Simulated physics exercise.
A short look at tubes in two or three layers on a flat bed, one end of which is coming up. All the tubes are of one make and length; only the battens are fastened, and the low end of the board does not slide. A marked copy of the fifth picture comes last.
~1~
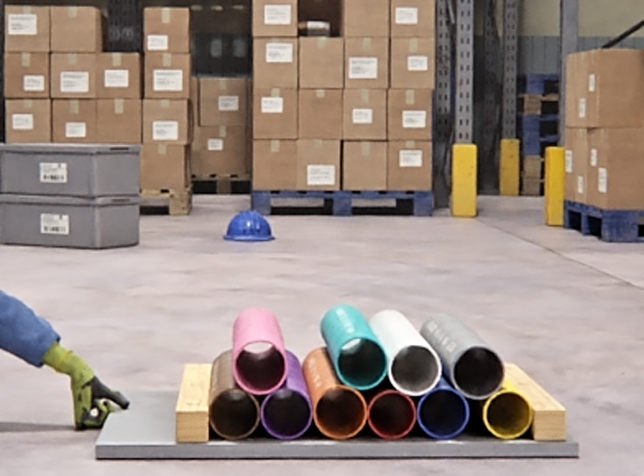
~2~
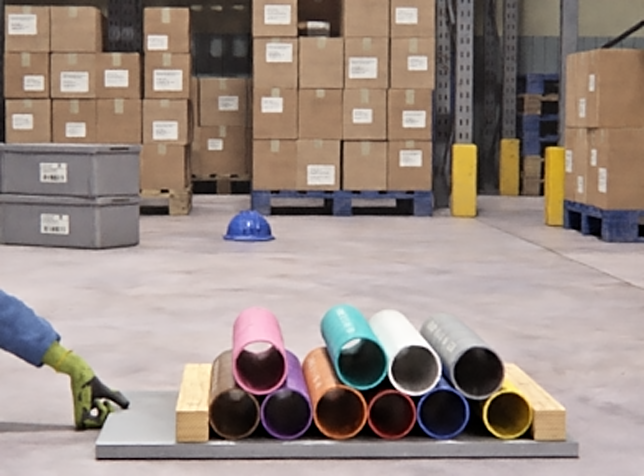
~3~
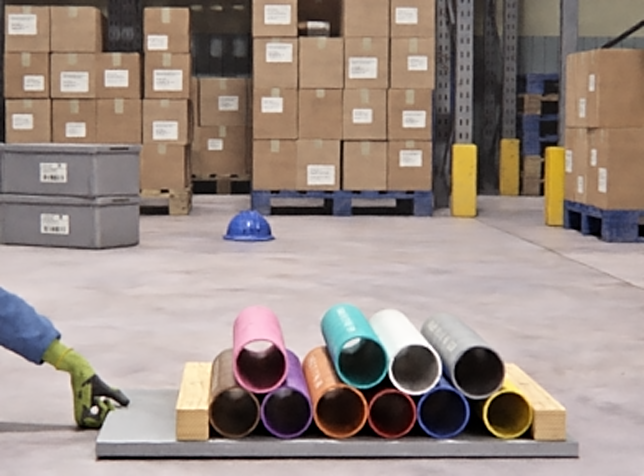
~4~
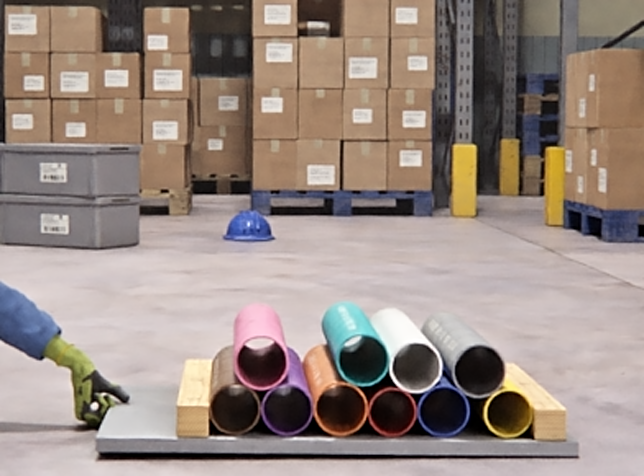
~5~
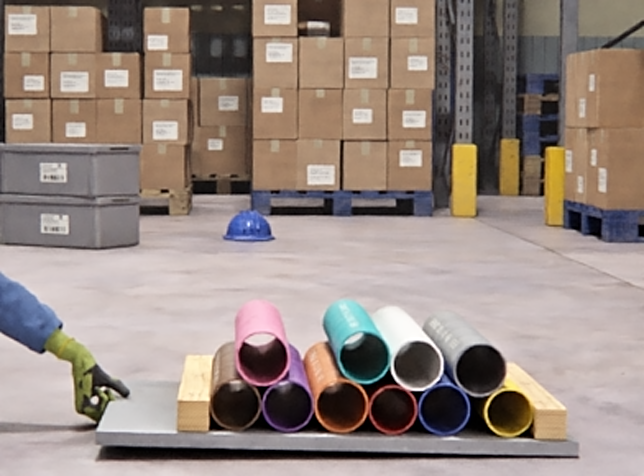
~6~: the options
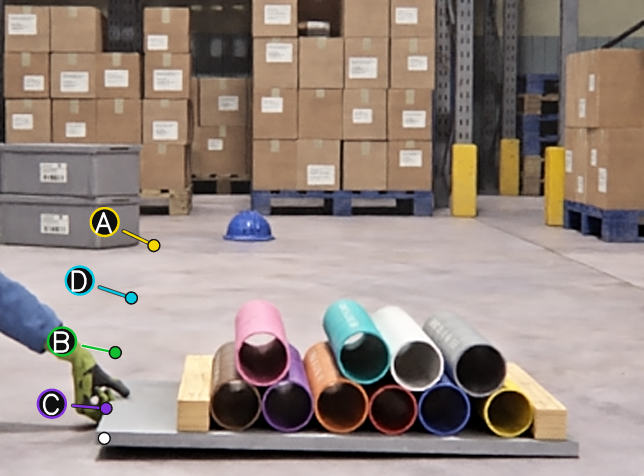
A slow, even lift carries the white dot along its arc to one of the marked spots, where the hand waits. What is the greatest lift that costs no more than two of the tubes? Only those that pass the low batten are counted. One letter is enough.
Lift it to D and no more.
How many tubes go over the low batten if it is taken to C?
The count is none.
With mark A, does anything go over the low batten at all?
At A: Yes.
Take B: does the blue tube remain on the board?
The blue tube: Yes.
On the marked copy, A at (154, 246); B at (115, 353); C at (106, 408); D at (131, 298); the white dot at (105, 438).
Following D. Soon after the start, board at 14°.
Later, board at 19°.
In the end, board at 19°, two over the low batten (white, grey).
As for the rest, A three over the low batten (white, grey, turquoise); B none over the low batten; C none over the low batten.
